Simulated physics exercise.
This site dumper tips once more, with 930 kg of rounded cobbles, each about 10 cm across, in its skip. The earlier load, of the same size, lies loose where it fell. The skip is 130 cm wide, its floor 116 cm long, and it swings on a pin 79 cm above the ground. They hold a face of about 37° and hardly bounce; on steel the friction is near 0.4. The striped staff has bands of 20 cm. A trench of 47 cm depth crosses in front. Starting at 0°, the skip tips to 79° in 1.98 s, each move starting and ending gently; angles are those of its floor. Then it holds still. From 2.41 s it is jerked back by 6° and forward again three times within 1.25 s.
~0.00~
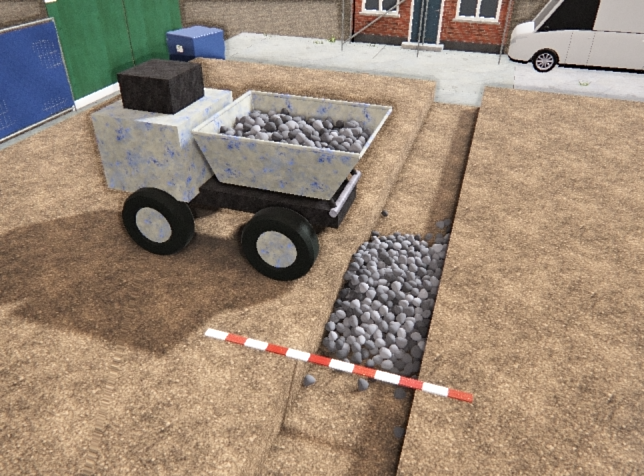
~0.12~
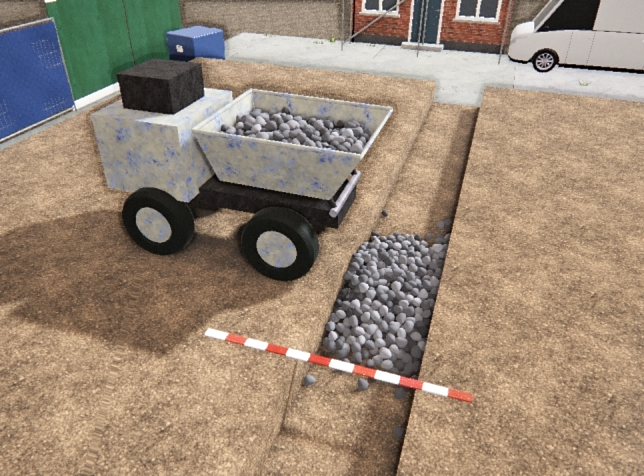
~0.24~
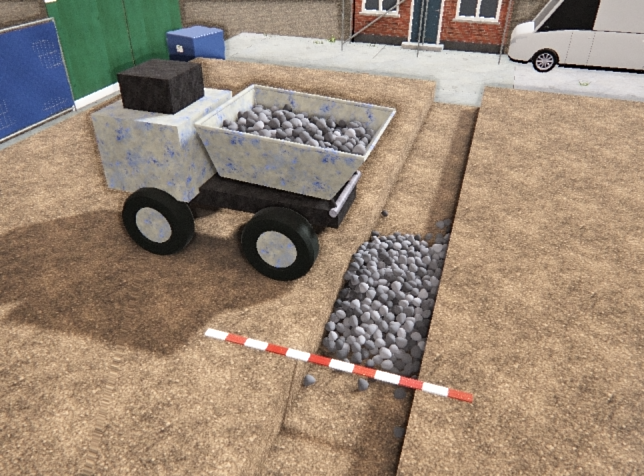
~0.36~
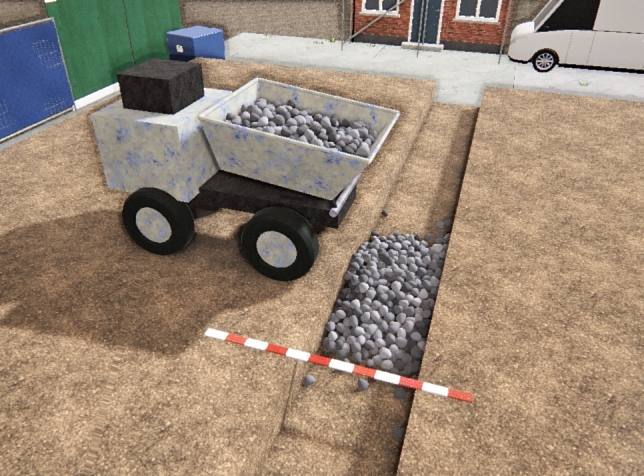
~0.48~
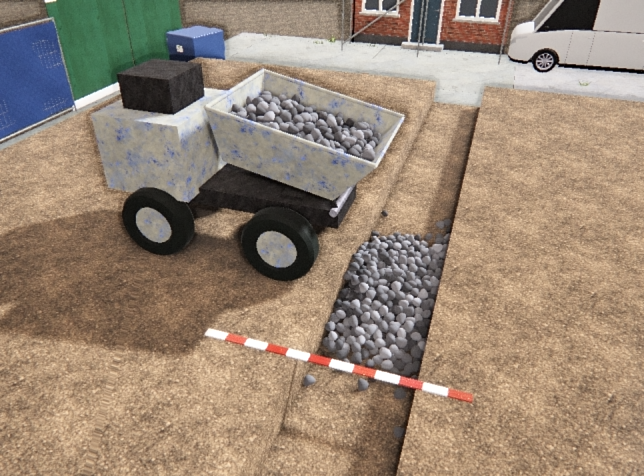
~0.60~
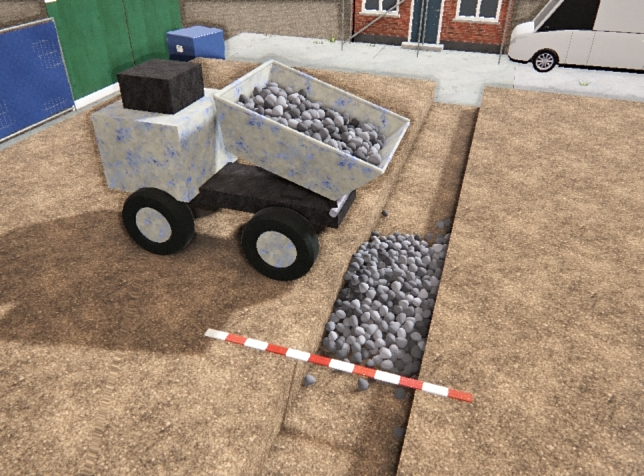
The dumper's speckled skip, full of rounded grey stones, tilted slowly and then faster towards the trench on its right, where an earlier heap lay still behind a red and white striped staff.
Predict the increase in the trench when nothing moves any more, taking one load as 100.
Roughly 34 per cent of a load more.
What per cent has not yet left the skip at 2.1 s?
Roughly 55 per cent is still inside.
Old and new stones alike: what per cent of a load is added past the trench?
About 65 per cent.
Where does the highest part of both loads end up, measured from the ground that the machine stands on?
Some 32 cm above that level.
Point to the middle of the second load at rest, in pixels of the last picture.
Near (467, 276).
After 1.5 s the floor is at 66°; in per cent of one load, 100 in the skip, 100 in the trench; the foremost stones are at (434, 295).
After 2.1 s the floor is at 79°; in per cent of one load, 54 in the skip, 112 in the trench, 34 past the trench; the foremost stones are at (512, 288).
After 4.1 s the floor is at 79°; in per cent of one load, 0 in the skip, 134 in the trench, 66 past the trench; the foremost stones are past the picture's edge.
After 7.1 s the floor is at 79°; in per cent of one load, 0 in the skip, 134 in the trench, 66 past the trench; the foremost stones are past the picture's edge. Net gain in the trench, 34.
